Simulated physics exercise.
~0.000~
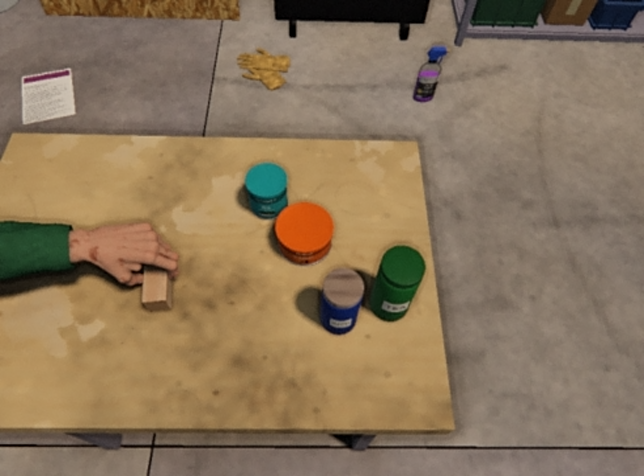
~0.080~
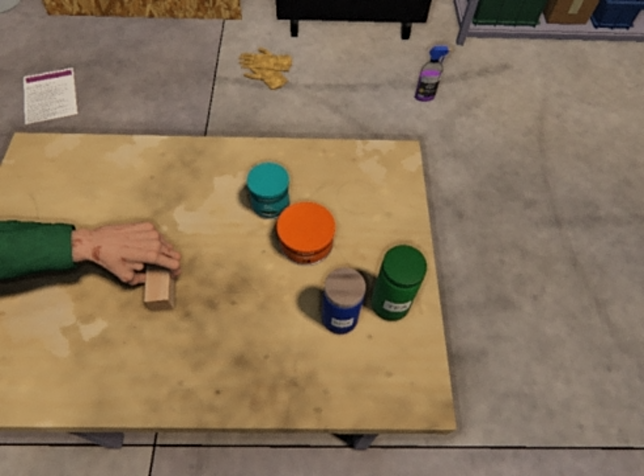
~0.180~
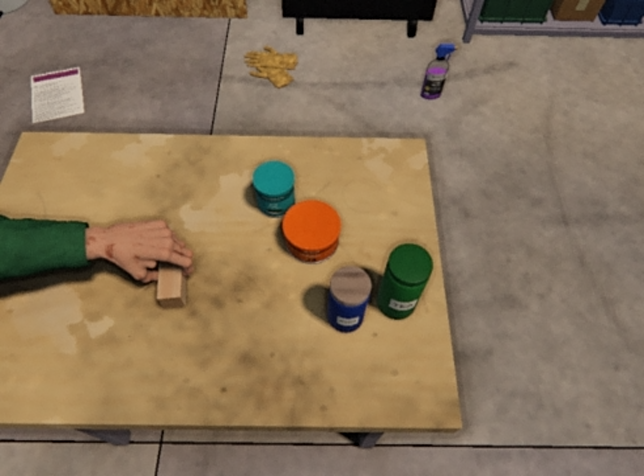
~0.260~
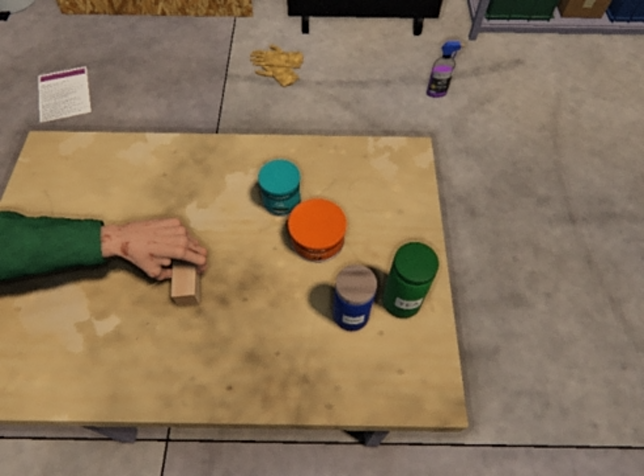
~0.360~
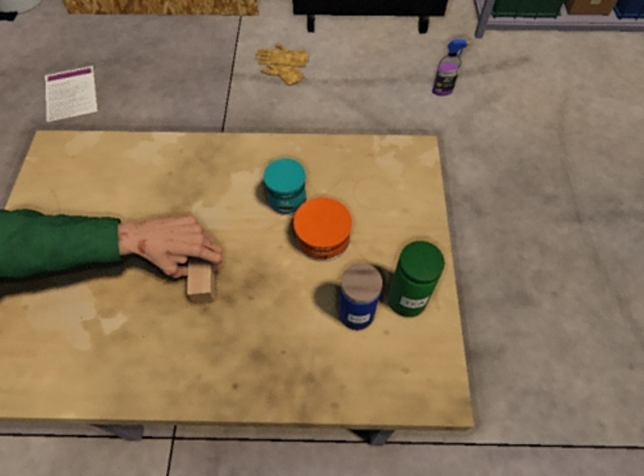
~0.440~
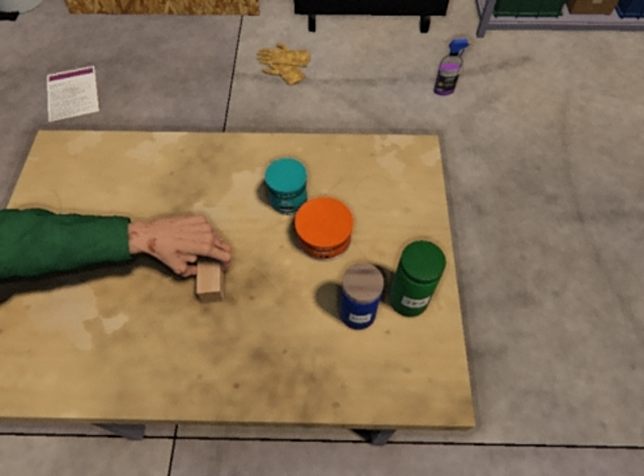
A concrete-floored workshop is seen from high above, looking down at the end of a worn wooden table, with gloves, a spray bottle and a sheet of paper on the floor beyond. A turquoise tin and an orange tub sit near the middle, with a blue jar and a green jar nearer the right edge. From the left, a green-sleeved hand slides a small wooden block a short way right across bare tabletop, while the containers keep their places and the view shifts slightly left.
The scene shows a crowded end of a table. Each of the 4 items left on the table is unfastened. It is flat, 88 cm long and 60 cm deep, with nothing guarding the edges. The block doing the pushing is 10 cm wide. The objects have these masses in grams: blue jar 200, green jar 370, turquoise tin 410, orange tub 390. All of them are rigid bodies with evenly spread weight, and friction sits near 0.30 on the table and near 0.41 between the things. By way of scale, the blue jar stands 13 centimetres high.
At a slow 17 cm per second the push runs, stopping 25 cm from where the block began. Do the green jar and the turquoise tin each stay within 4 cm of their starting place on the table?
The green jar stays within it; the turquoise tin stays within it.
After 0.84 s, pusher on by 12 cm.
After 1.34 s, pusher on by 21 cm.
After 1.54 s, pusher on by 24 cm; orange tub moved 4 cm.
In the end (2.0 s), not toppled but over 4 cm from the start, orange tub; the other 3 under 4 cm from the start. At the end, from the last picture's camera, green jar near (415, 281), turquoise tin near (287, 187).
